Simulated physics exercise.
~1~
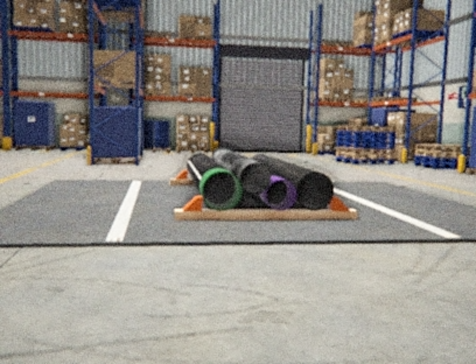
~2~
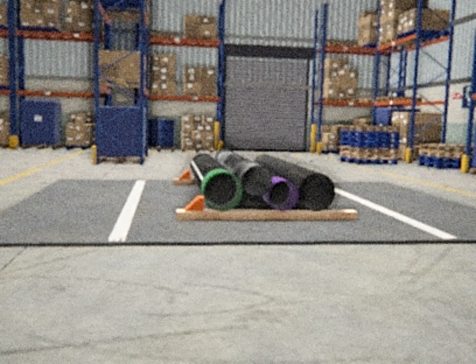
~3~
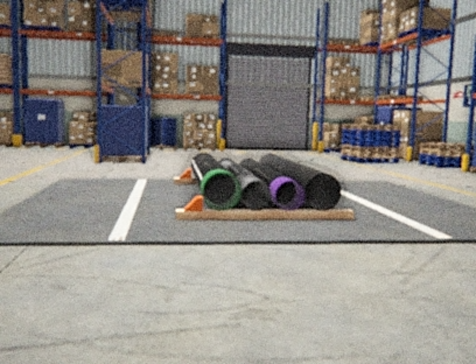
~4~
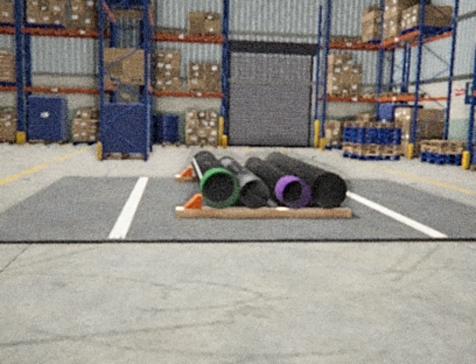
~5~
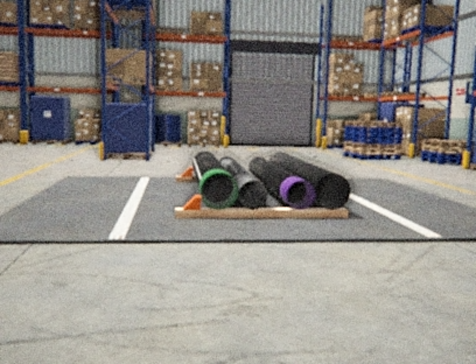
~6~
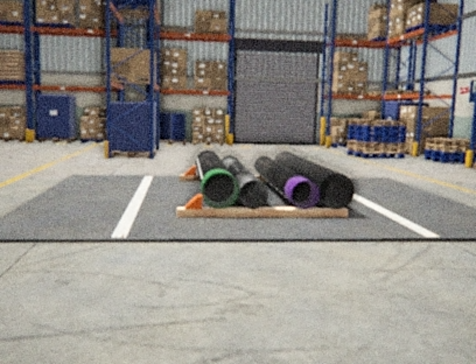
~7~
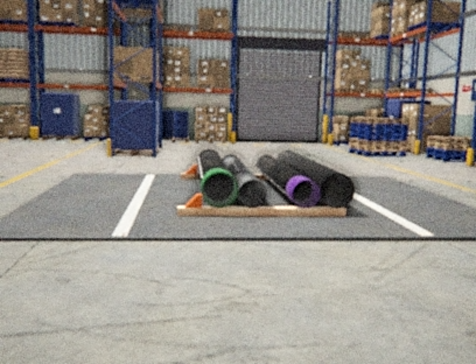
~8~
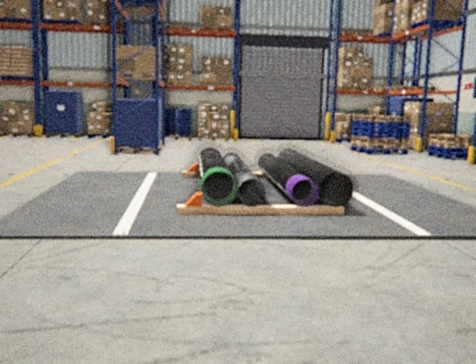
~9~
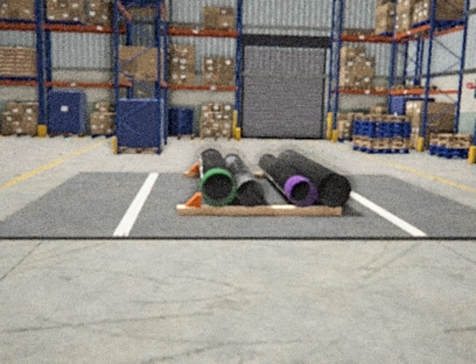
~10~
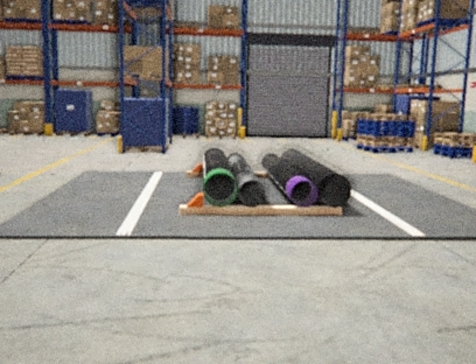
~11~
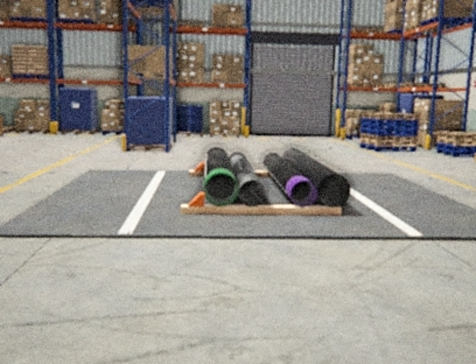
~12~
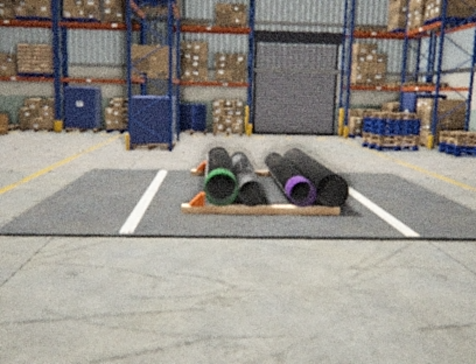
In a warehouse, the purple-ended pipe rolls a little right and stops beside the others.
